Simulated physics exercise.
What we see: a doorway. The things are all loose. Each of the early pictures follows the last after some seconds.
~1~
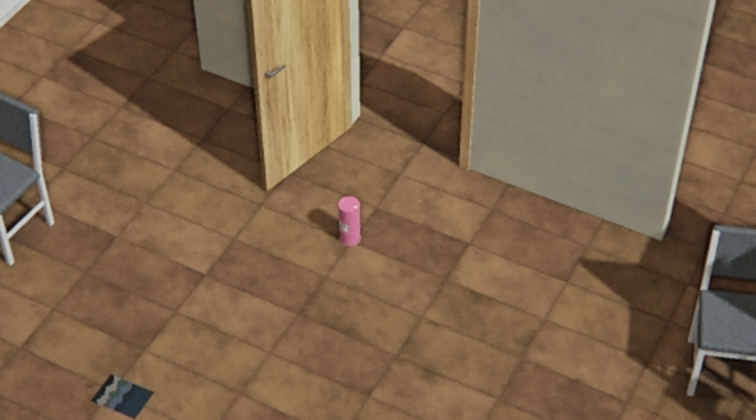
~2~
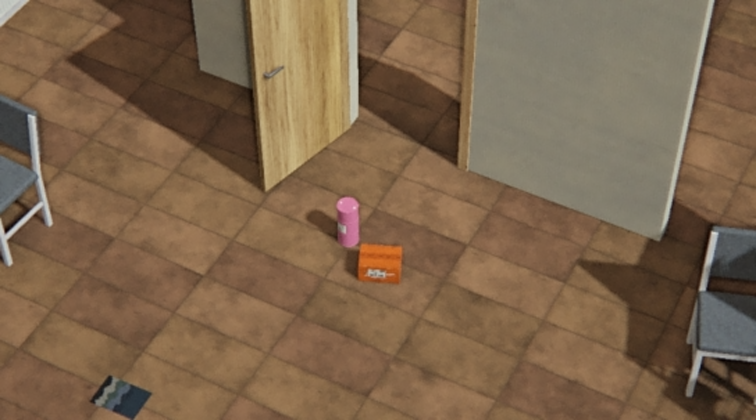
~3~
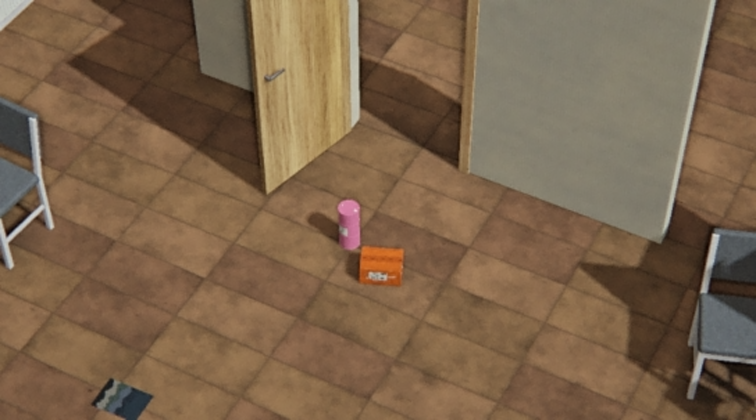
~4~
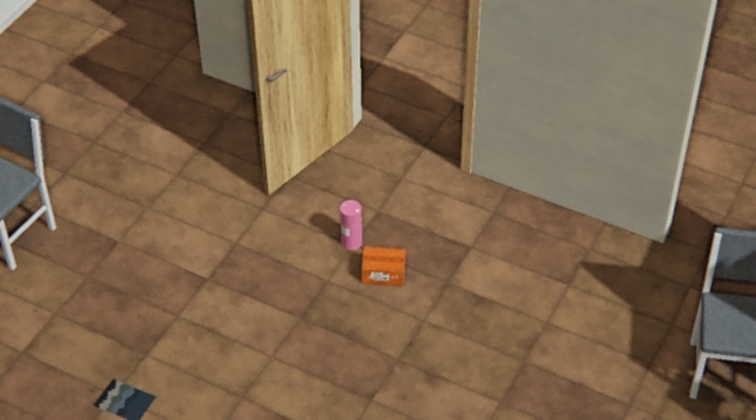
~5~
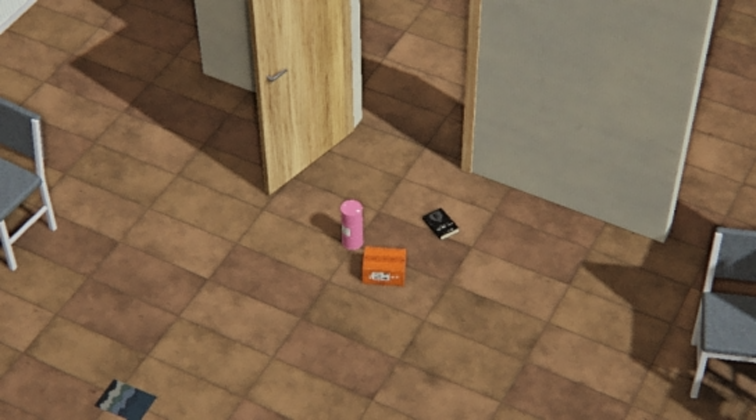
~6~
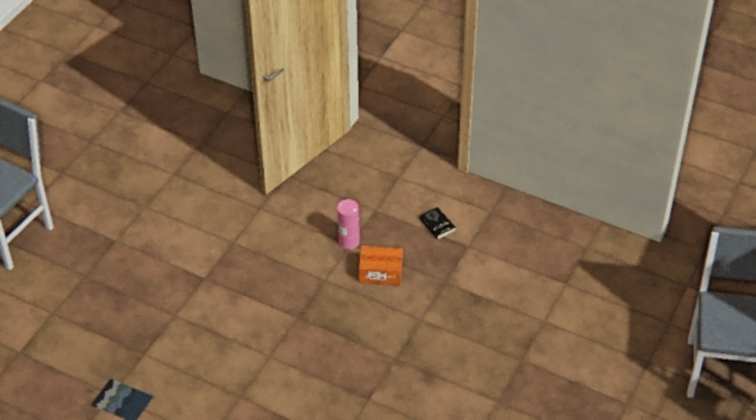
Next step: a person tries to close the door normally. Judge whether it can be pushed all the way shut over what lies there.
Most likely the doorway will end up sealed off.
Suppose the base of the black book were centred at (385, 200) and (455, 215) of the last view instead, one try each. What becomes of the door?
So the first time it is halted early, and the second time it completes its arc.
Then, 0.60 s on from there, door 84° open.
Then, 1.00 s on from there, door 57° open.
Then, 1.30 s on from there, door 35° open.
Then, 1.60 s on from there, door 13° open.
In the end, door 0° open; all 3 unmoved. At the end, from the last picture's camera, black book near (438, 223).
